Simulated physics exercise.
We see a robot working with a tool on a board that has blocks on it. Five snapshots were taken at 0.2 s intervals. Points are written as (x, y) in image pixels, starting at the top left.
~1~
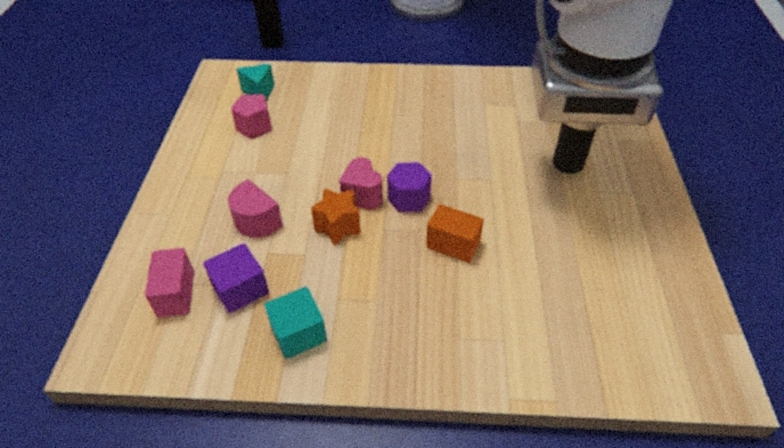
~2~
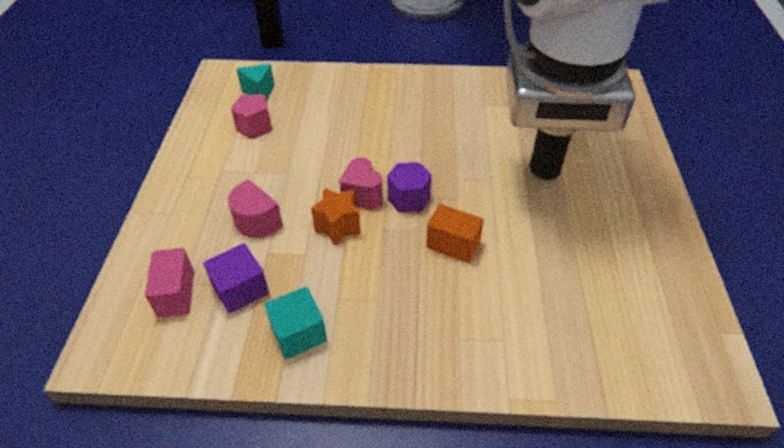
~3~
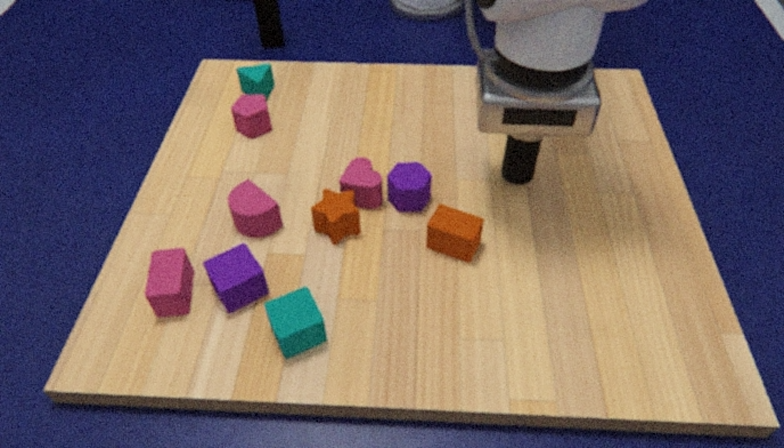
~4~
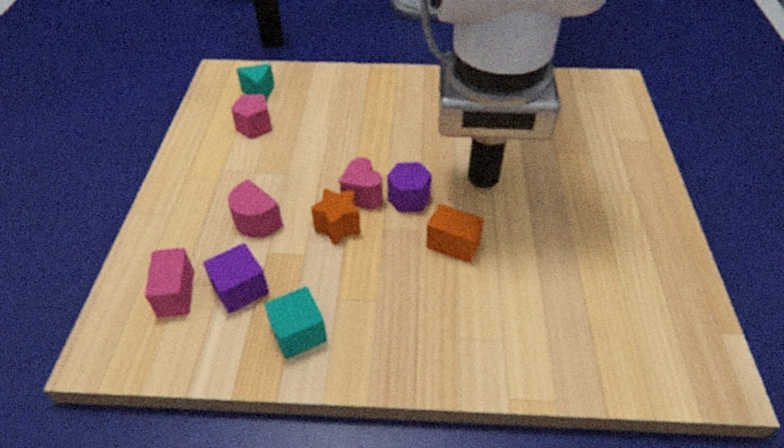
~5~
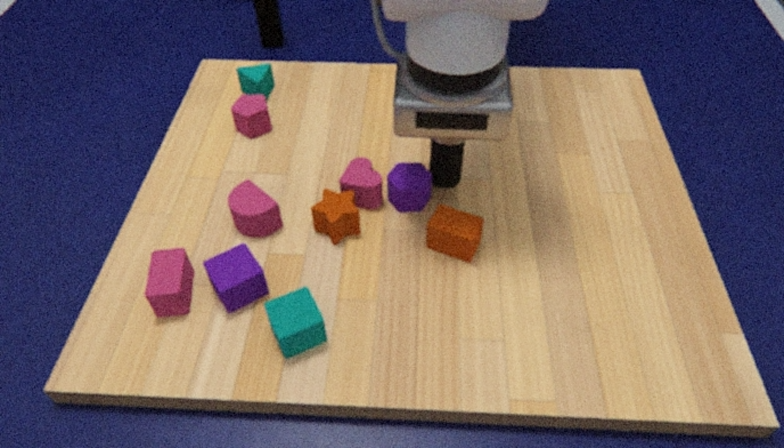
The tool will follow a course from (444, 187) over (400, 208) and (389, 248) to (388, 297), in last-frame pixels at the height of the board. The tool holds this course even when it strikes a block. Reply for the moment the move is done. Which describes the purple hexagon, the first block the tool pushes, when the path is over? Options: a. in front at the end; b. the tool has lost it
b: The tool has lost it.
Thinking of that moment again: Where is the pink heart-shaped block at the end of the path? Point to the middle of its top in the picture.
It will likely be found at (339, 172).
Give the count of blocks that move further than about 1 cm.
Three or more blocks.
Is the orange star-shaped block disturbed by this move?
Here's my answer: The orange star-shaped block gets displaced.
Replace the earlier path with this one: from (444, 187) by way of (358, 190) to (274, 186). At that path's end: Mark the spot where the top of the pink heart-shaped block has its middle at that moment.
The middle of its upper face should be somewhere near (248, 186).
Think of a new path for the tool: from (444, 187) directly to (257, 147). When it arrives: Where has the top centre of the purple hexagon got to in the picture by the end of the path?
Expect it around (388, 179).
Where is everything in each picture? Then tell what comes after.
Tool's lower end (568, 164); orange star-shaped block (336, 204); pink heart-shaped block (361, 173); purple hexagon (409, 175); orange rectangular block (456, 221), in the first picture.
Tool (545, 169); blocks still, in the second picture.
Tool (517, 174); blocks still, in the third picture.
Tool (483, 177); blocks still, in the fourth picture.
Tool (445, 178); orange star-shaped block (336, 204); pink heart-shaped block (361, 173); purple hexagon (409, 175); orange rectangular block (456, 221), in the fifth picture.
On the path given first. One third of the way, tool (400, 199); orange star-shaped block (328, 207), turned 15° anticlockwise; pink heart-shaped block (339, 172), turned 65° clockwise; purple hexagon (363, 192), turned 15° clockwise.
Two thirds of the way, tool (389, 240); orange star-shaped block (313, 211); pink heart-shaped block (339, 172), turned 70° clockwise; purple hexagon (351, 202), turned 45° clockwise.
At the end, tool (388, 288); orange star-shaped block (313, 211); pink heart-shaped block (339, 172), turned 70° clockwise; purple hexagon (351, 202), turned 45° clockwise; orange rectangular block still.
